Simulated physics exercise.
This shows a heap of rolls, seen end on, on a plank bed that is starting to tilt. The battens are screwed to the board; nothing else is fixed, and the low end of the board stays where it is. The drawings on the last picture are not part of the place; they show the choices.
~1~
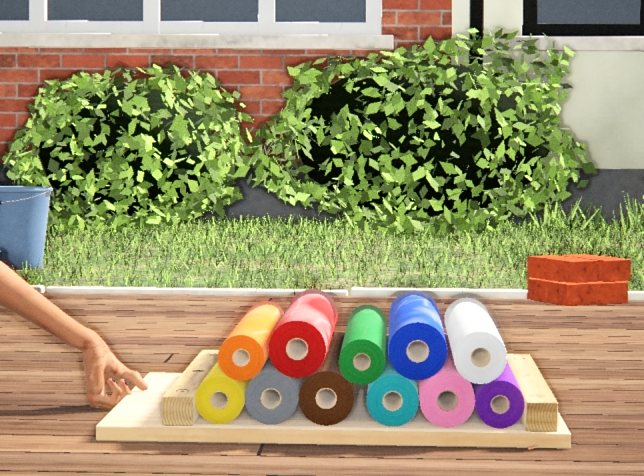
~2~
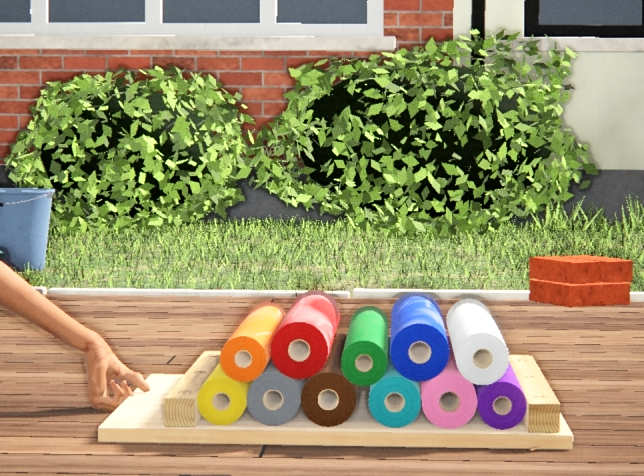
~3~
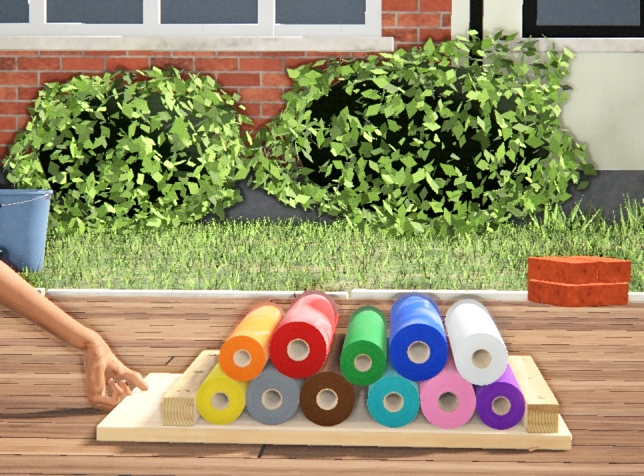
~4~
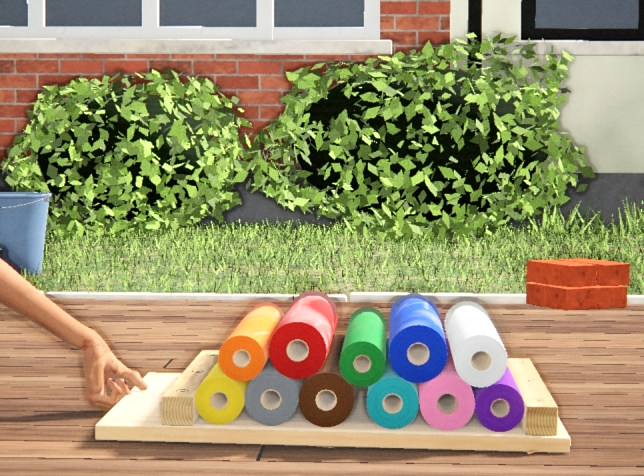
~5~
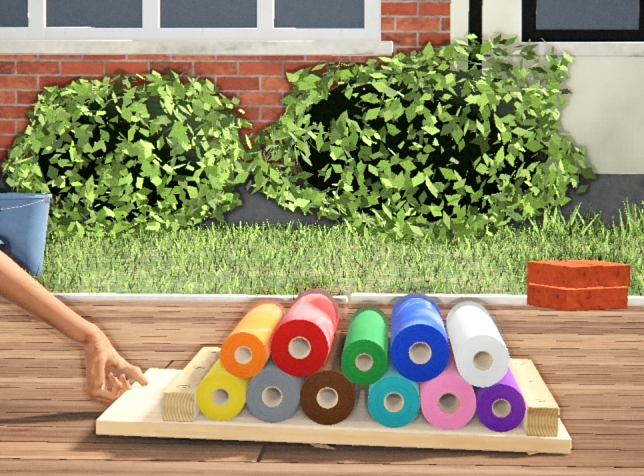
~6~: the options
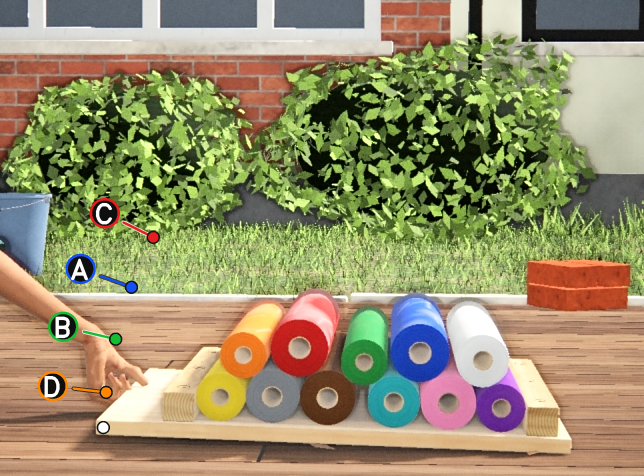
A hand rests at the left end of a board of stacked colourful rolls, barely moving.
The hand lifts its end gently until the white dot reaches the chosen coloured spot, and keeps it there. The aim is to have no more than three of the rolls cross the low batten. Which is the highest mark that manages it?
At most to C.
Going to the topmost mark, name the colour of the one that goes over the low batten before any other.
The white one.
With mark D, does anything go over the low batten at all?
At D: No.
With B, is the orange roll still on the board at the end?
Yes, with B.
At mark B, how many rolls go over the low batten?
At B the number is none.
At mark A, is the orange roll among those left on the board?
Yes, with A.
On the marked copy, A at (131, 287); B at (116, 339); C at (153, 238); D at (106, 393); the white dot at (103, 428).
Following C. Soon after the start, board at 16°.
Later, board at 26°.
In the end, board at 26°, one over the low batten (white).
As for the rest, A none over the low batten; B none over the low batten; D none over the low batten.
